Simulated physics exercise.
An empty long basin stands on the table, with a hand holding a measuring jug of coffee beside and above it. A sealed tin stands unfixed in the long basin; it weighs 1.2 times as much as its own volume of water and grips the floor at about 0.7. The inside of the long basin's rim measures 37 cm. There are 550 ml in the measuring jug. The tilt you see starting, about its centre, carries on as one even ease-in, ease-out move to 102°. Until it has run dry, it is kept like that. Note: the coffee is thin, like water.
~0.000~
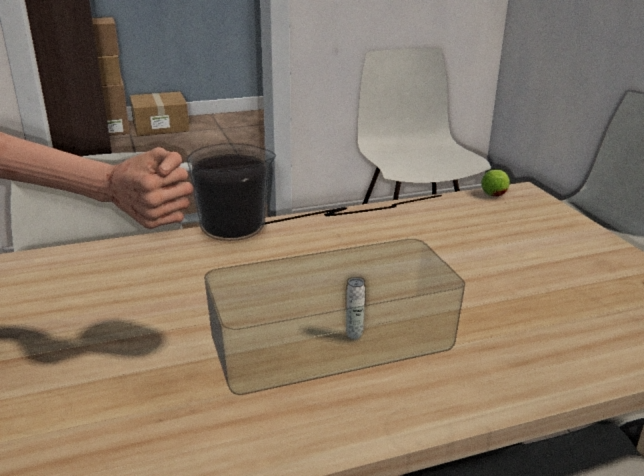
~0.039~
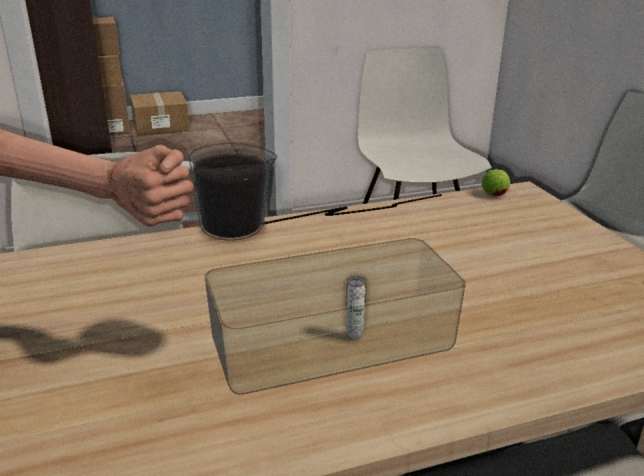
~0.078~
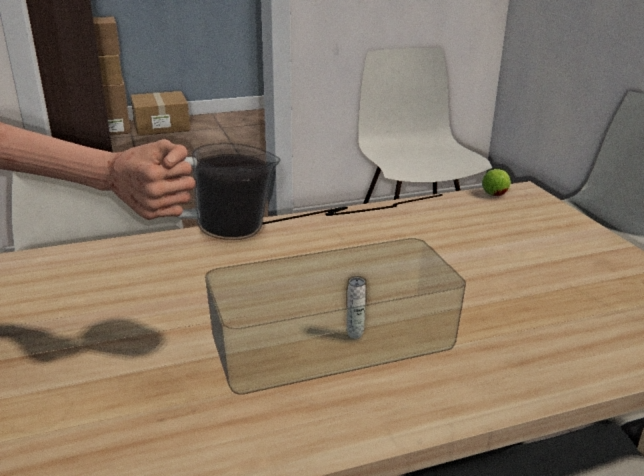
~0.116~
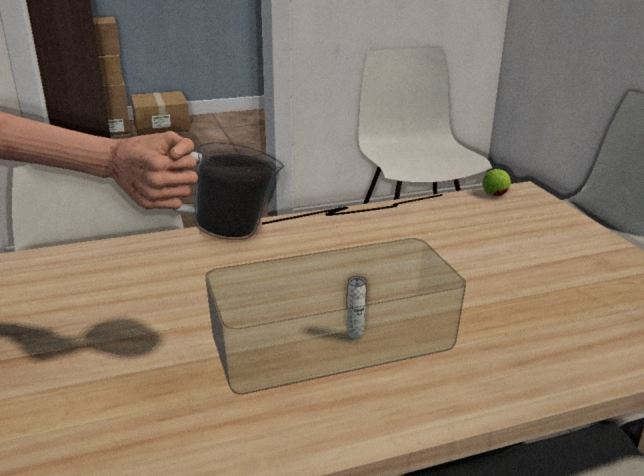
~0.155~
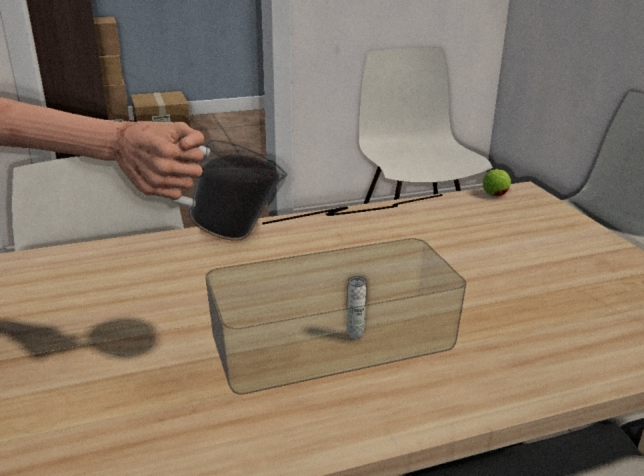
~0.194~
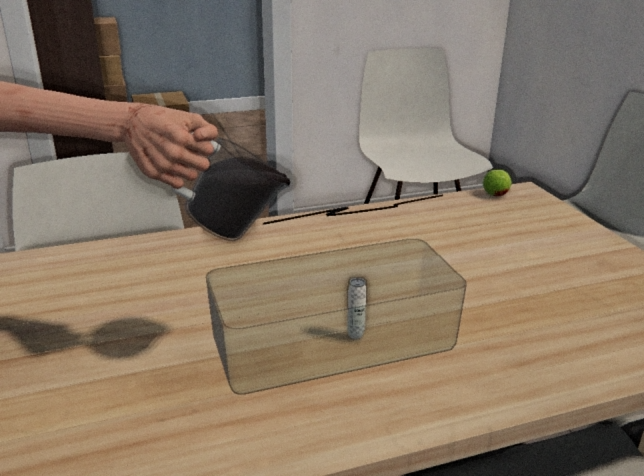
The clip shows a hand holding a measuring jug of dark coffee above a wooden table, beside a long clear basin with a small tin; the hand gradually tilts the jug to the right, its spout dipping lower.
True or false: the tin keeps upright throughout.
True.
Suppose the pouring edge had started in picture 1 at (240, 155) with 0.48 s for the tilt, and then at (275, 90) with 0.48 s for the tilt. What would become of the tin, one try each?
First it remains upright; then it topples.
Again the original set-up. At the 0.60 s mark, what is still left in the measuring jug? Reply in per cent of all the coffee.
Remaining share: Approx. 10 %.
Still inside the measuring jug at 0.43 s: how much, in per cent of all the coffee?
46 %.
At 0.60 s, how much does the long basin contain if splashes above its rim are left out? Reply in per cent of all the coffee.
Near 72 in a hundred.
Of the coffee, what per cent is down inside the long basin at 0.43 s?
Near 16 in a hundred.
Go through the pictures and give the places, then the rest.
In the first frame, tilt 0°; pouring edge (275, 153); surface from (191, 170) to (265, 163); the long basin's rim runs from (213, 301) to (442, 261); the tin's top is at (356, 285).
In the second frame, tilt 2°; pouring edge (277, 154); surface from (192, 169) to (266, 163).
In the third frame, tilt 7°; pouring edge (280, 158); surface from (196, 167) to (269, 164).
In the fourth frame, tilt 14°; pouring edge (284, 164); surface from (198, 167) to (272, 166).
In the fifth frame, tilt 24°; pouring edge (287, 173); surface from (201, 175) to (278, 169).
In the sixth frame, tilt 36°; pouring edge (289, 184); surface from (196, 183) to (276, 173); 1 per cent is over the edge.
Then, 0.43 s in, the tilt is 99° and 45 per cent is still to pour; the tin stands where it began.
Then, 0.60 s in, the tilt is 102° and 10 per cent is still to pour; the tin stands where it began.
Then, 0.78 s in, the tilt is 102° and 1 per cent is still to pour; the tin stands where it began.
Then, 0.98 s in, the tilt is 102° and 0 per cent is still to pour; the tin stands where it began.
Finally, the tin stands where it began.
